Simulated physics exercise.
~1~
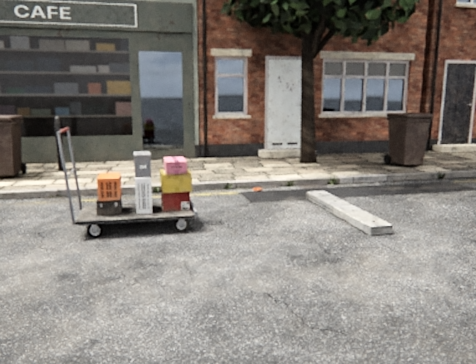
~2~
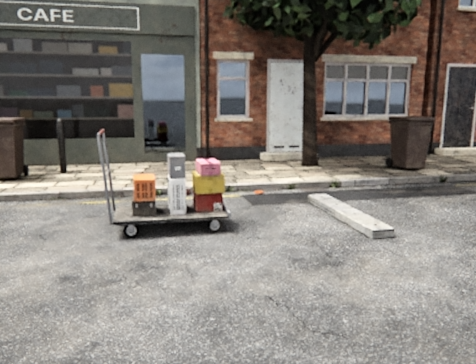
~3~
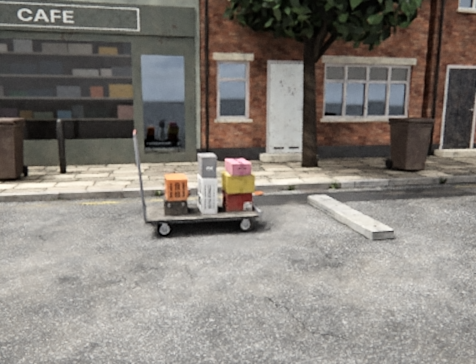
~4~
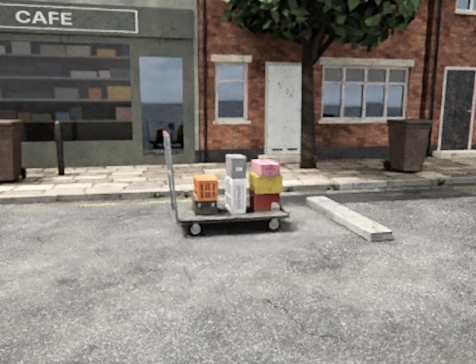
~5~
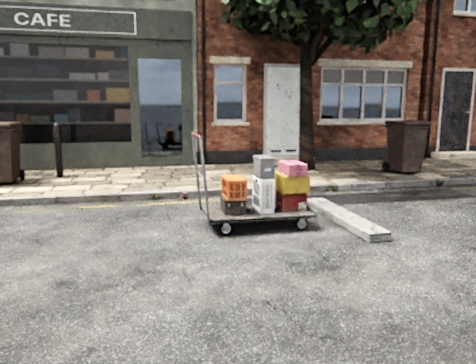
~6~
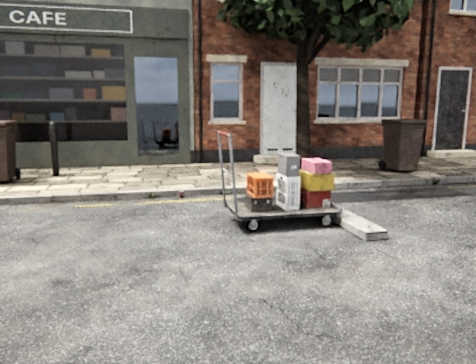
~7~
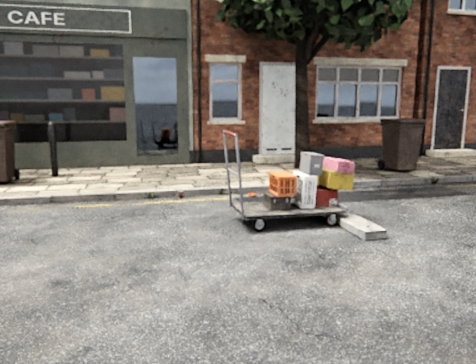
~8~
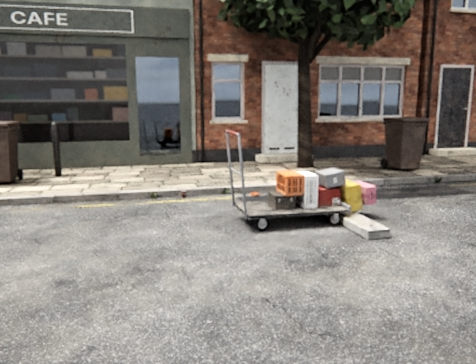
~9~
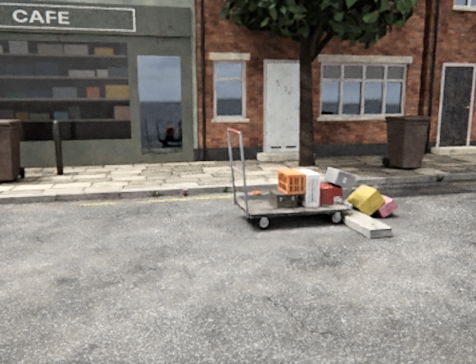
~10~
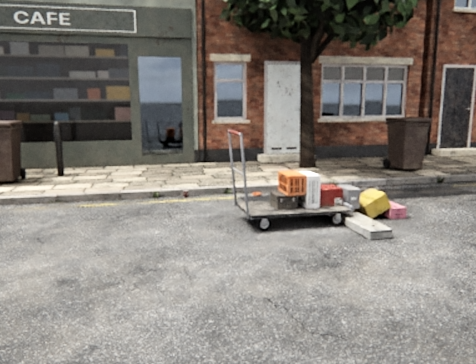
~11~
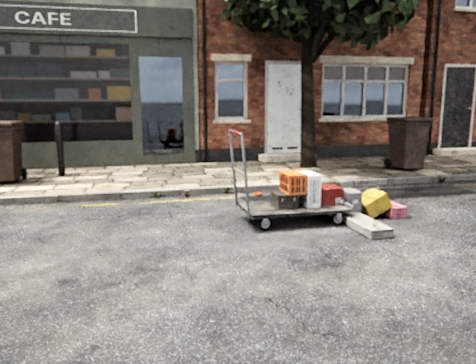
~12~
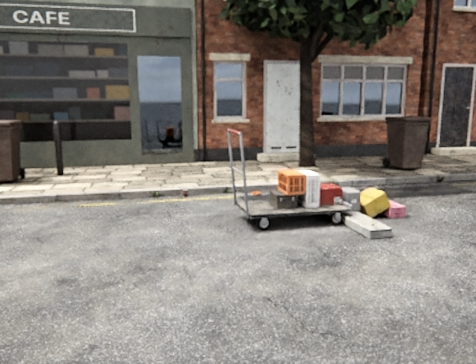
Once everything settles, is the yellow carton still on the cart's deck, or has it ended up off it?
The yellow carton ends up off the deck. It tumbles over the front when the cart stops at the kerb and comes to rest beyond it, near the pink carton.
